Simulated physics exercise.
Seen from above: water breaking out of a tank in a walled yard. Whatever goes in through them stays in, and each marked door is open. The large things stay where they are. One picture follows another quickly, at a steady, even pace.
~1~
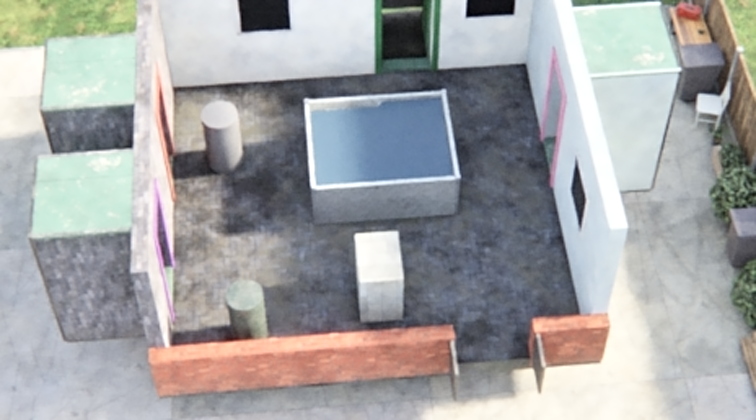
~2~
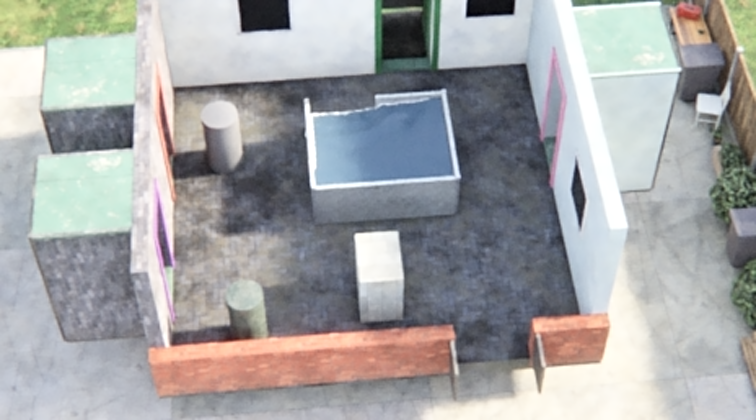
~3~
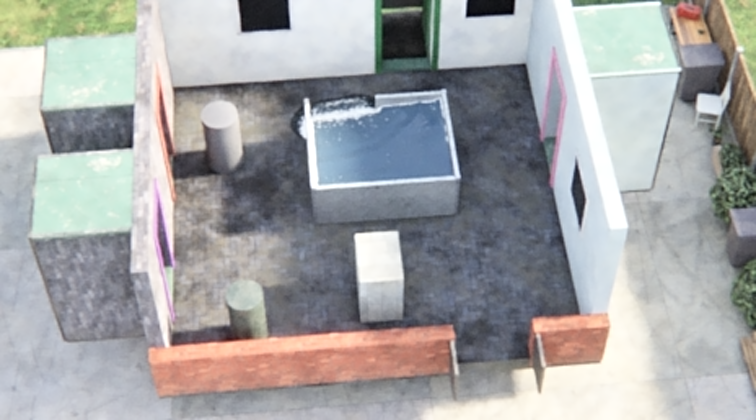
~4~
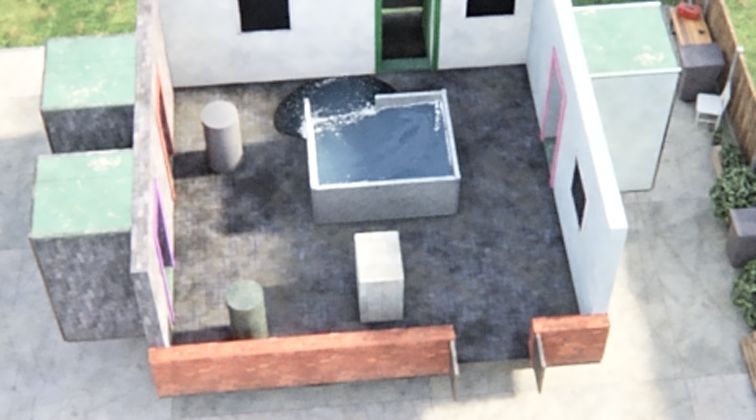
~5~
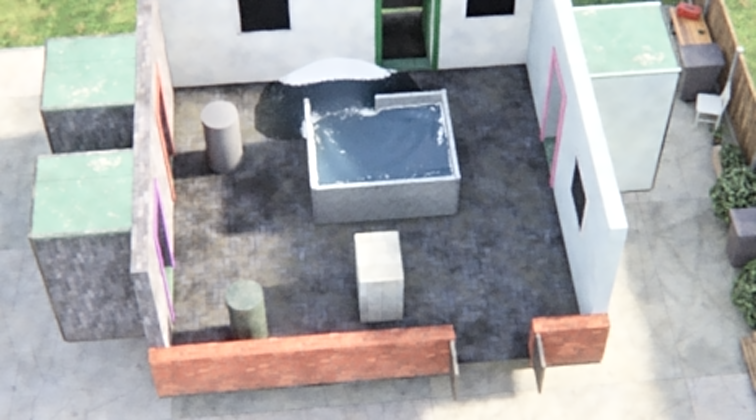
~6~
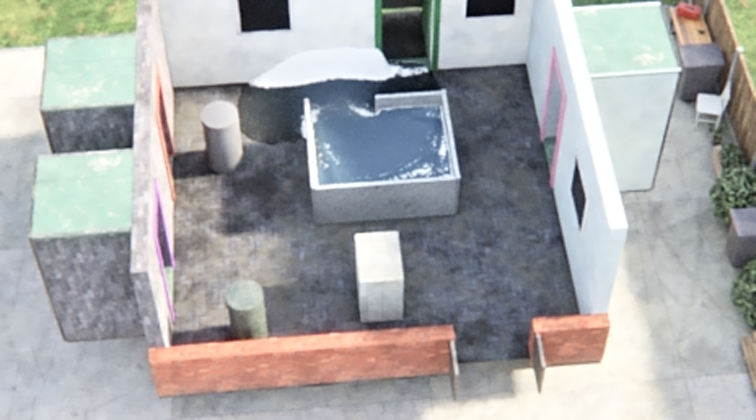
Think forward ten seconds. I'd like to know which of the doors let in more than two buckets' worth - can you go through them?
At the end, pink door: Within two buckets, green door: Exceeds two buckets, red door: Exceeds two buckets, purple door: Within two buckets.
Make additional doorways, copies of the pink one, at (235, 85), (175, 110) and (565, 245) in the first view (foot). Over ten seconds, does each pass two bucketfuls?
Exceeds the limit; exceeds the limit; falls short.
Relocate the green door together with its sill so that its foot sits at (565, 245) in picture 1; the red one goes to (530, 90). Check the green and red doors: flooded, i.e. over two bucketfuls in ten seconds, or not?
My reading: The green door stays within the limit, the red door exceeds the limit.
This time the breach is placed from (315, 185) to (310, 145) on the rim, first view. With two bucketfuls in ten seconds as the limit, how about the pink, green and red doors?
Against the threshold, the pink door misses it, the green door misses it and the red door beats it.
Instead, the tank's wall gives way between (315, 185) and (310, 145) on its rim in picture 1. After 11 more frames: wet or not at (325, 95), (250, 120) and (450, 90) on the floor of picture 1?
Following the listed order, the three come out not reached, reached by the spill and not reached.
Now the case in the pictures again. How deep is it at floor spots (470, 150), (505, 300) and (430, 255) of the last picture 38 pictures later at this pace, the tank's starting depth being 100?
In turn 4, 4 and 2 in a hundred.
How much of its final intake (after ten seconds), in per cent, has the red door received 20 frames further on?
About 30 %.
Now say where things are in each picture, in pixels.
The first picture shows the open tank at (381, 142) is whole and still.
In the second picture, water pours out on the open tank's far side and has run to a hidden place.
In the third picture, water pours out on the open tank's far side and has run to a hidden place.
In the fourth picture, the front is at (359, 77), out from the gap on the open tank's far side.
In the fifth picture, water pours out on the open tank's far side and has run to (402, 74).
In the sixth picture, the front is at (429, 72), out from the gap on the open tank's far side.
A moment on, water covers 15 % of the floor; the pink door not reached, the green door over two buckets in, the red door not reached, the purple door not reached.
Next, water covers 30 % of the floor; the pink door not reached, the green door over two buckets in, the red door wet at the sill, nothing in, the purple door not reached.
Then, water covers 60 % of the floor; the pink door wet at the sill, nothing in, the green door far over two buckets in, the red door over two buckets in, the purple door wet at the sill, nothing in.
Later, water covers 95 % of the floor; the pink door under two buckets in, the green door far over two buckets in, the red door far over two buckets in, the purple door wet at the sill, nothing in.
In the end, water covers 95 % of the floor; the pink door under two buckets in, the green door far over two buckets in, the red door far over two buckets in, the purple door wet at the sill, nothing in.
